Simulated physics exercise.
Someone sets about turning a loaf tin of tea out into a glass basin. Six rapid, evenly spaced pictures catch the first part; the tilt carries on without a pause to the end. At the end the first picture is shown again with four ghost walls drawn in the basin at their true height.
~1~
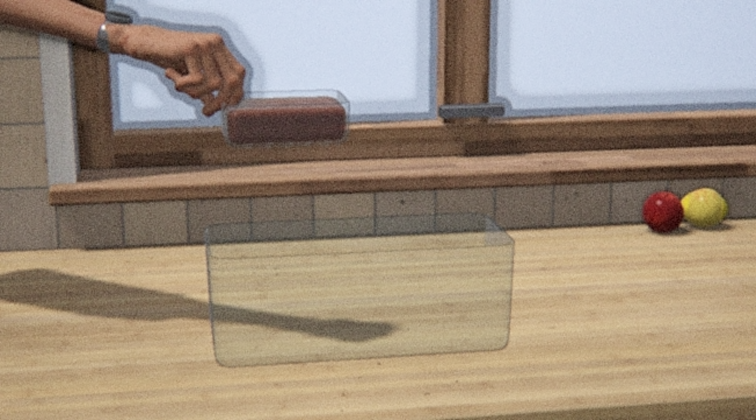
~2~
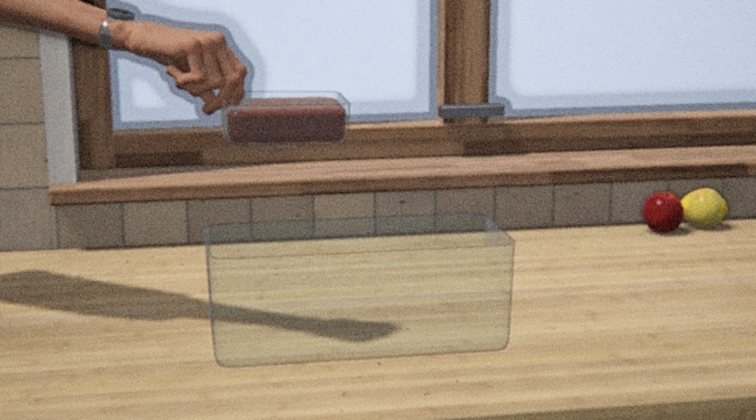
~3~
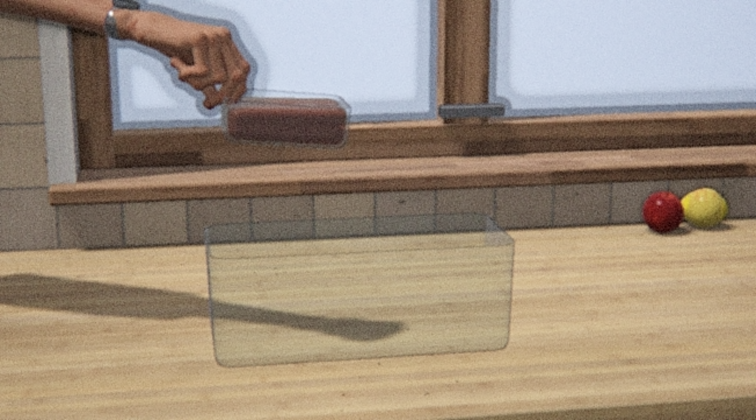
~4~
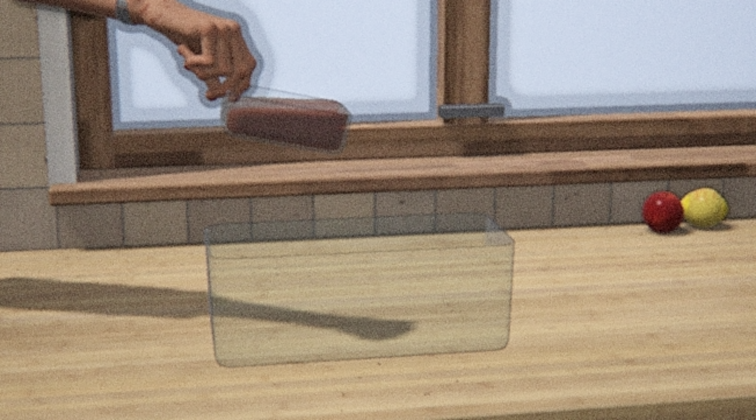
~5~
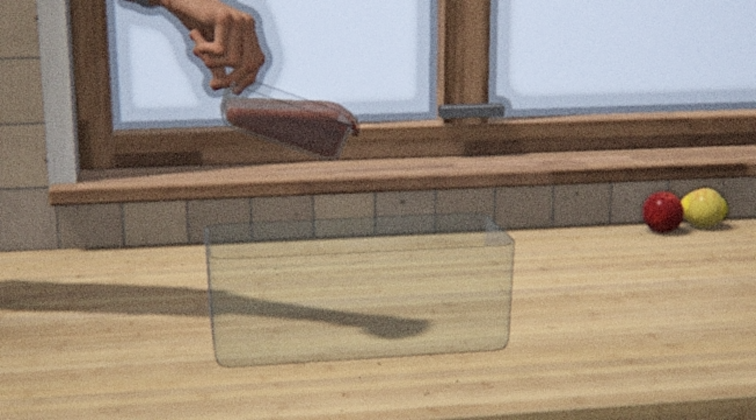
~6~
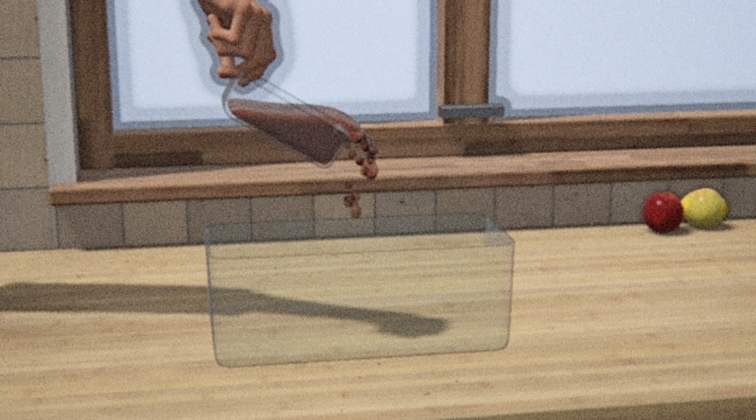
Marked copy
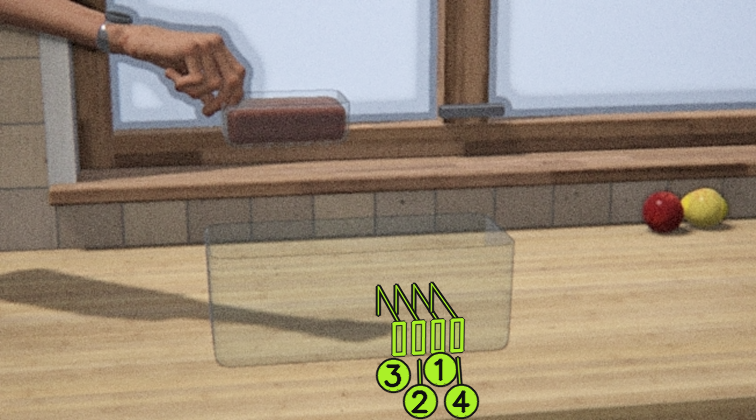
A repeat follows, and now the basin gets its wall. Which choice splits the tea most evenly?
I would pick position 2.
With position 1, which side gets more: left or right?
The left one.
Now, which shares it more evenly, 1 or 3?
Here it is position 3.
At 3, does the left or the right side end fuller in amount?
The right side.
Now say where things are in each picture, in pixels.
Upright, lip at (342, 96); basin from (215, 366) to (508, 347); nothing has left yet.
Upright, lip at (343, 97); nothing has left yet.
Tipped about 6°, lip at (344, 101); nothing has left yet.
Tipped about 12°, lip at (345, 108); tea is over the lip, down to (345, 108).
Tipped about 21°, lip at (345, 117); tea is over the lip, down to (351, 129).
Tipped about 31°, lip at (344, 128); tea is over the lip, down to (351, 211).
On the marked copy, 1 at (438, 359); 2 at (419, 360); 3 at (400, 361); 4 at (457, 357).
With 1, about 85 % ends left of the wall and 13 % right of it.
With 2, about 44 % ends left of the wall and 54 % right of it.
With 3, about 29 % ends left of the wall and 69 % right of it.
With 4, about 93 % ends left of the wall and 6 % right of it.
